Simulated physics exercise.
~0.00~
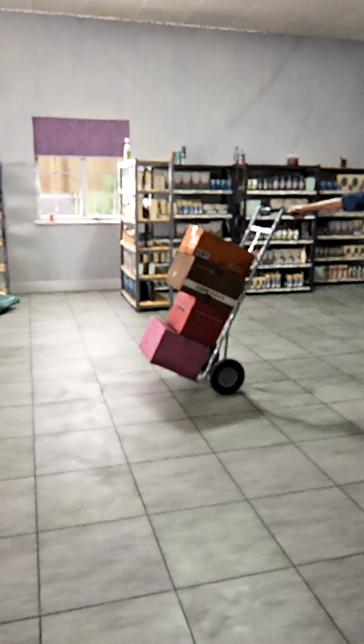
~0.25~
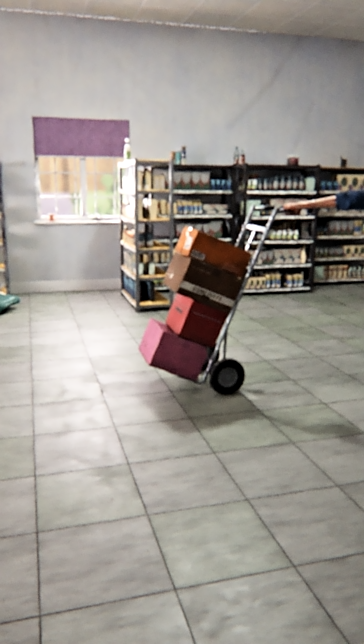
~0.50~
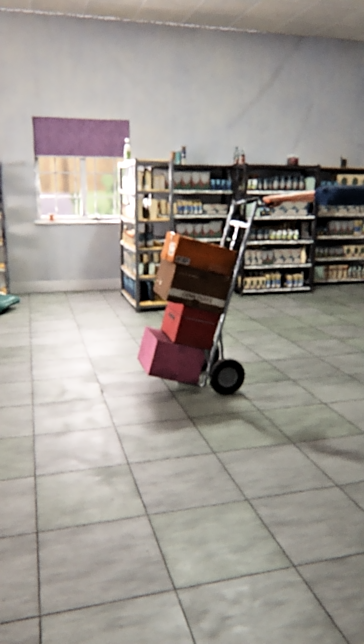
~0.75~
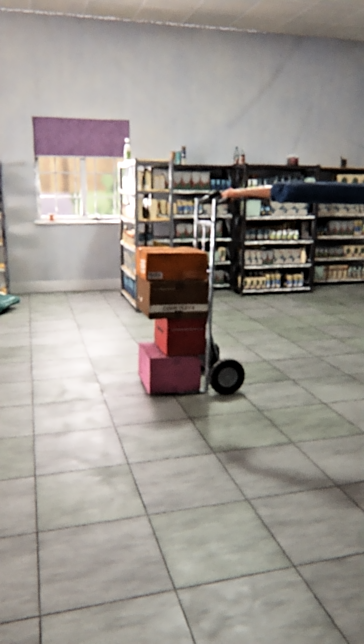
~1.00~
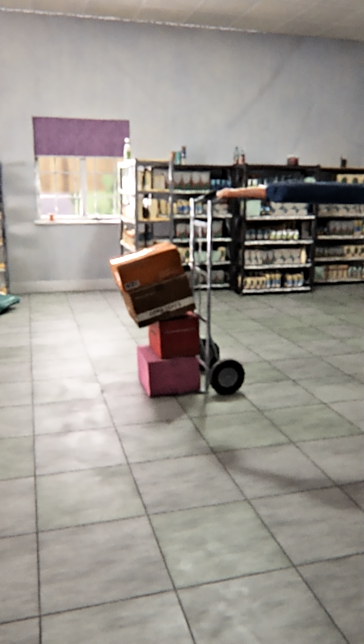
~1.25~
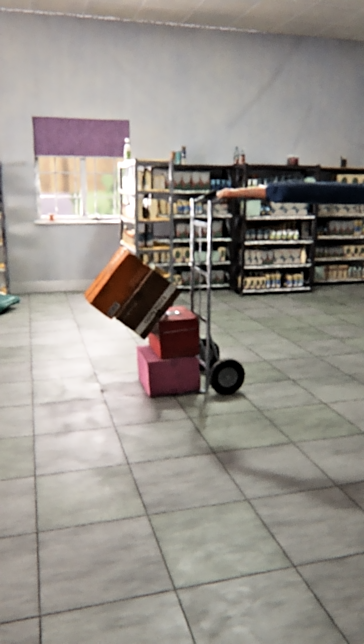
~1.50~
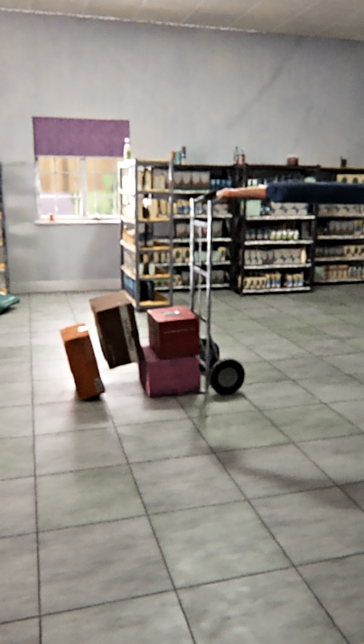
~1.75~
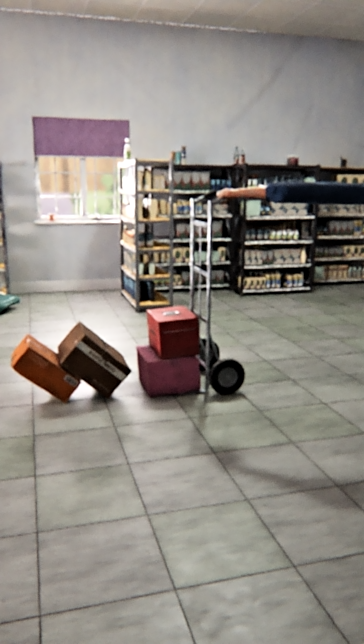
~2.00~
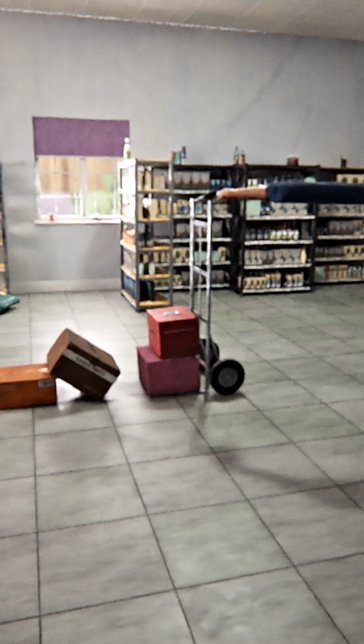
A hand truck tips upright, and the top two of four boxes tumble left onto the floor.
